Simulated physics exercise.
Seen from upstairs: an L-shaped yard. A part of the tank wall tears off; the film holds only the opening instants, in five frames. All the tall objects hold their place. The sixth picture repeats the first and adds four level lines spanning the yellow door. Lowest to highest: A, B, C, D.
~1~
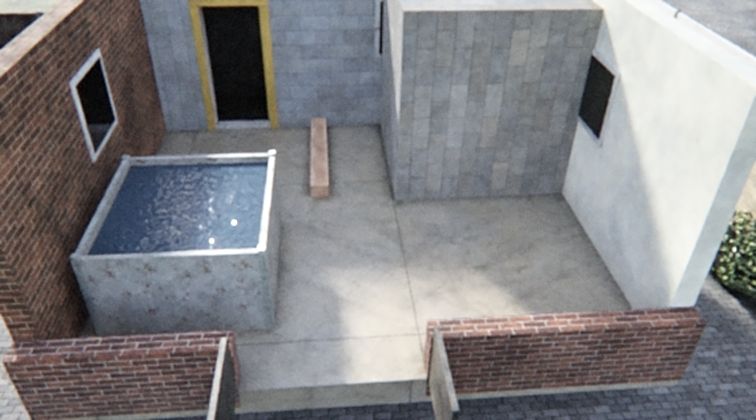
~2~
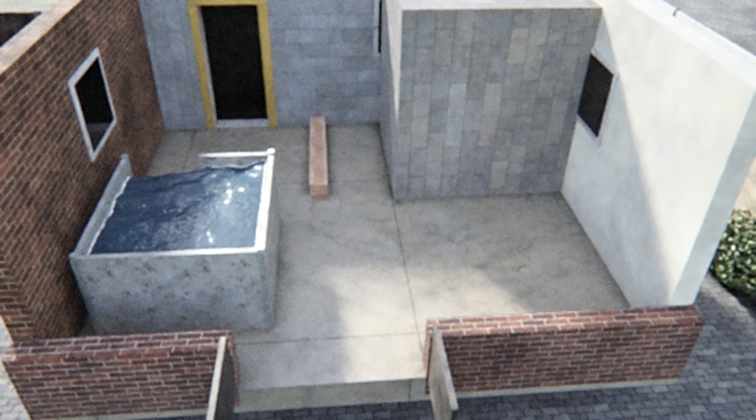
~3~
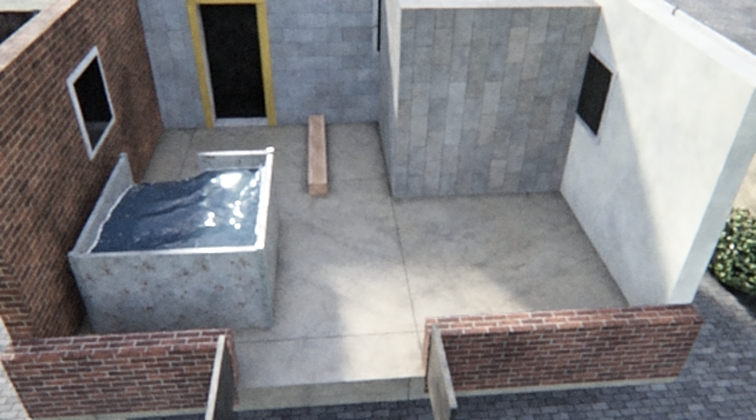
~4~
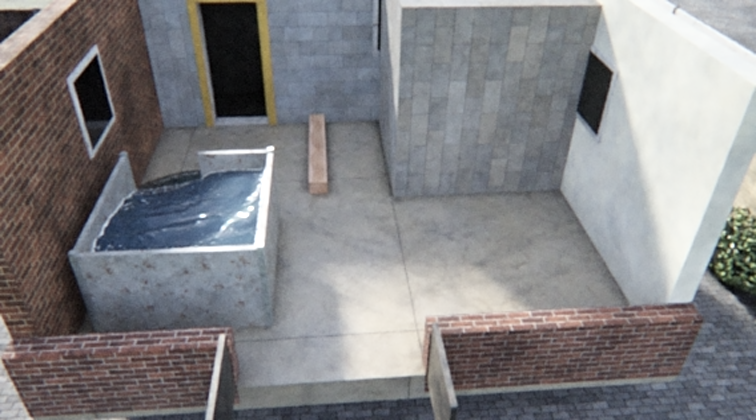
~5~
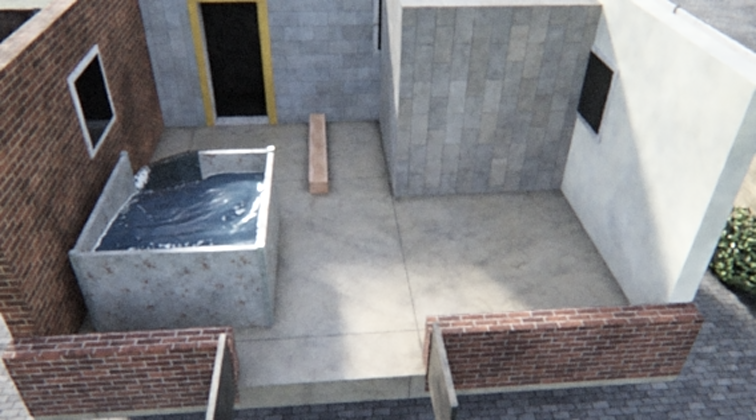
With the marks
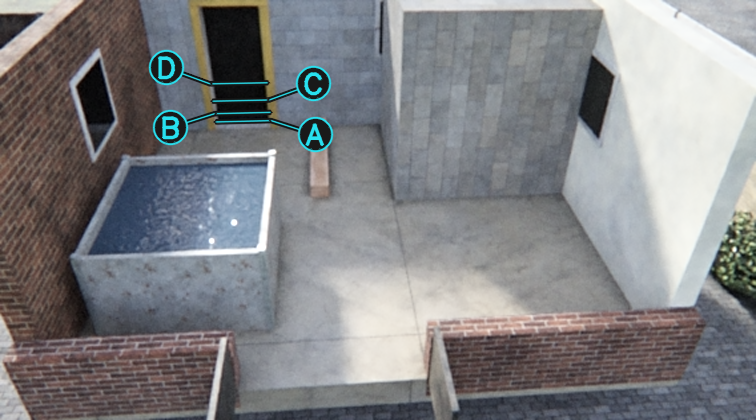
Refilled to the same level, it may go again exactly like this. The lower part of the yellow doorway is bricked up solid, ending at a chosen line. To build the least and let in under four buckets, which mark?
C.
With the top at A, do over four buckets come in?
Yes.
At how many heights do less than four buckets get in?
Two of the four.
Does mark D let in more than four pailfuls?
No, that is safe.
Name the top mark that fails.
It is B.
On the marked copy, A at (243, 121); B at (242, 113); C at (241, 100); D at (238, 83); from the bottom up A, B, C, D.
Choosing A, dozens of bucketfuls pour in.
Choosing B, about 13 bucketfuls get in.
Choosing C, a splash gets over, under a bucket.
Choosing D, nothing gets over.
